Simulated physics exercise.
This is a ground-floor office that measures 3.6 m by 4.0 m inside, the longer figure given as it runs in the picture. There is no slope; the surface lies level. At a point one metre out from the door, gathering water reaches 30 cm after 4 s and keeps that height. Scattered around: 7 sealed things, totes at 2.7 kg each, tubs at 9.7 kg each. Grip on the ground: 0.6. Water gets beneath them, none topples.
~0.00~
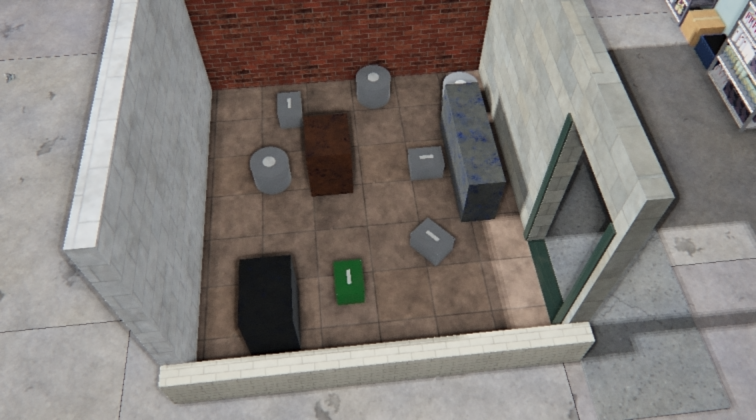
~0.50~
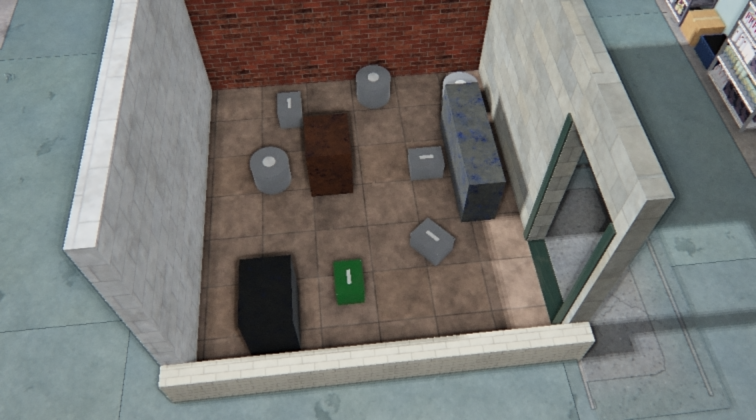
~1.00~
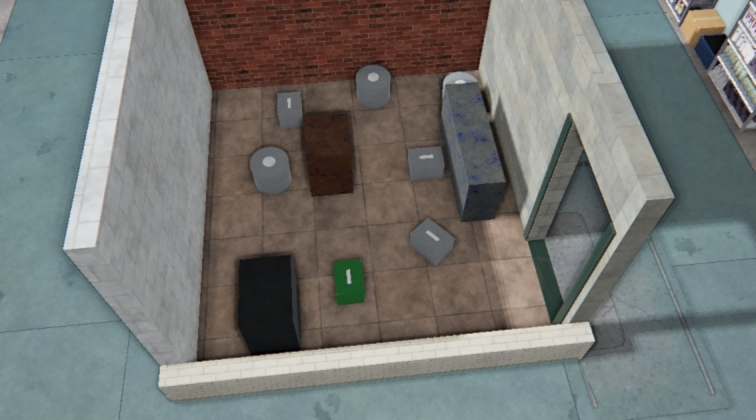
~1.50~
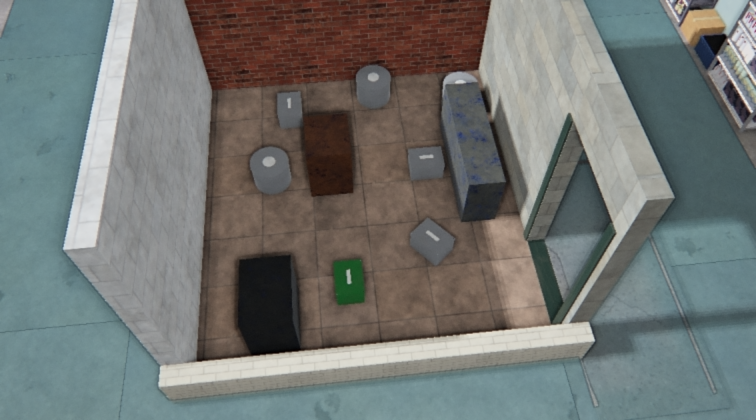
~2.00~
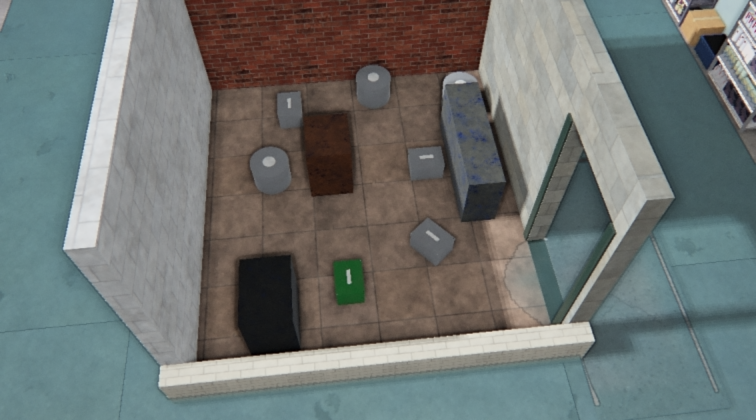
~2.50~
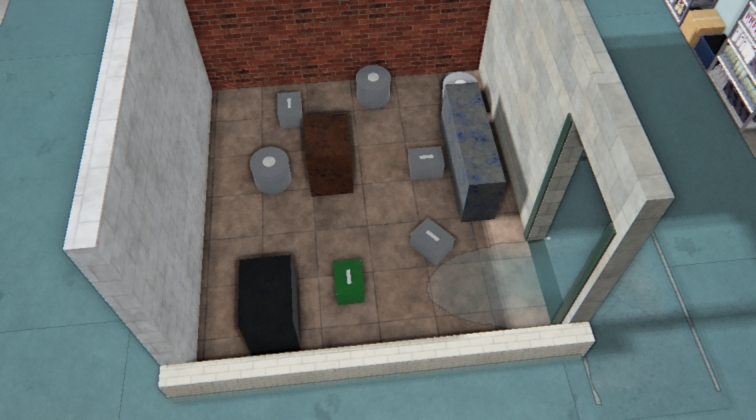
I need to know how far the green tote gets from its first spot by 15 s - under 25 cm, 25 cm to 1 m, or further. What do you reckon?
I'd say further than 1 m.
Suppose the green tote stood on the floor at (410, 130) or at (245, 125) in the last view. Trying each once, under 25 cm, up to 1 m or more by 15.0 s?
Going in order, it gets pushed a long way and then it gets pushed a long way.
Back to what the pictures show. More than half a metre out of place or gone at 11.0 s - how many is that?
Tally: 6.
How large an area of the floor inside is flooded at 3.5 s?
Near 4.0 m2 in all.
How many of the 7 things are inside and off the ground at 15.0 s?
At that time, 7.
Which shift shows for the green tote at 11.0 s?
About 140 cm.
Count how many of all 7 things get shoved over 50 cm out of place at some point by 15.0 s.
All told, that gives 6.
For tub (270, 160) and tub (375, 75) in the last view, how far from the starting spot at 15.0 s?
The first is 150 cm from its start, the second 120 cm.
After 3.5 s the green tote is near (344, 277), 0.1 m from its start, aground; 0 afloat.
After 6.8 s the green tote is near (230, 229), 1.4 m from its start, afloat; 3 afloat.
After 11.0 s the green tote is near (215, 256), 1.4 m from its start, afloat; 7 afloat.
After 15.0 s the green tote is near (231, 182), 1.7 m from its start, afloat; 7 afloat.
